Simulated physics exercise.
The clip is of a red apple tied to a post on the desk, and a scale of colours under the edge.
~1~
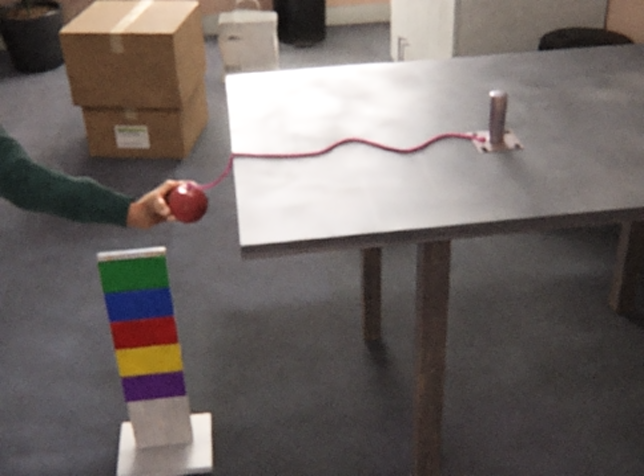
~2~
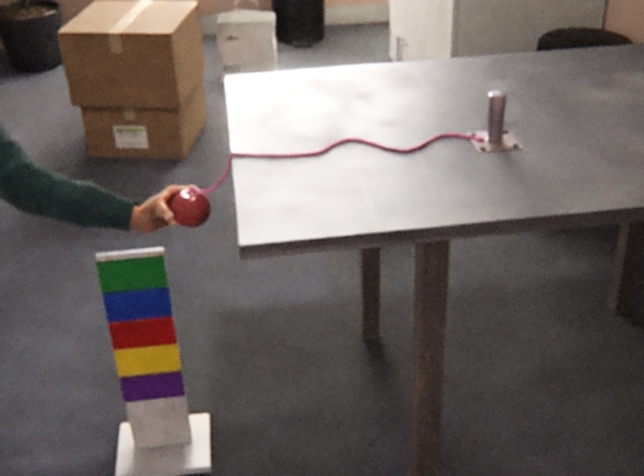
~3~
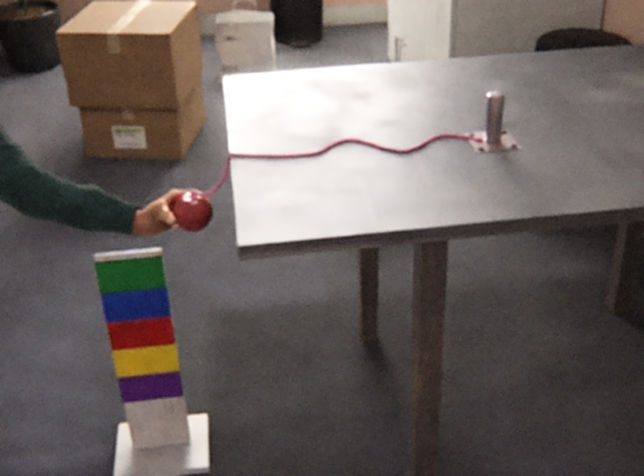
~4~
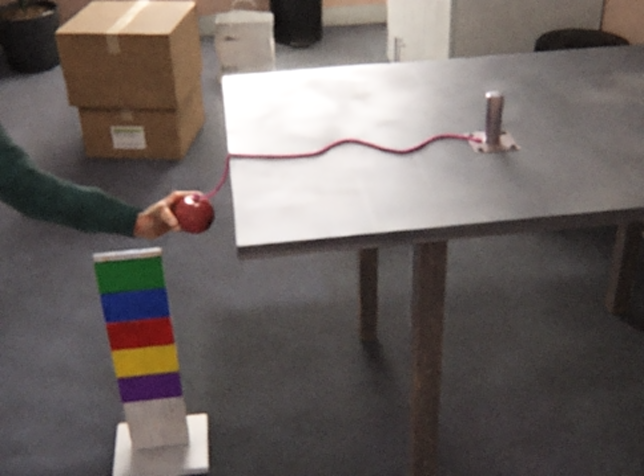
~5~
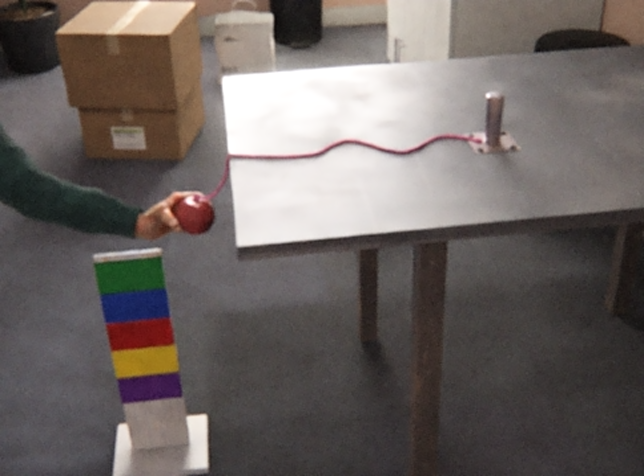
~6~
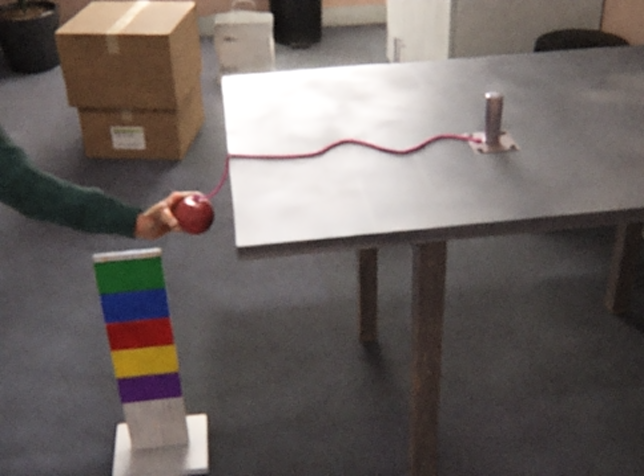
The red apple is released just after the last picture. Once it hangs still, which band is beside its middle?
At green.
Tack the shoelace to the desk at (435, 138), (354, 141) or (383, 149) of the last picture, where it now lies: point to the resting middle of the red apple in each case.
Try by try, around (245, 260), (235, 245) and (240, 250).
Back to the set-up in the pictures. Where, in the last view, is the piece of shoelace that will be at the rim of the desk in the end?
That spot is around (262, 156).
Early on, apple near (225, 255); level with green.
Midway, apple near (240, 265); level with green.
Near the end, apple near (252, 265); level with green.
Finally, apple near (244, 266); level with green. Its centre hangs level with the green band.
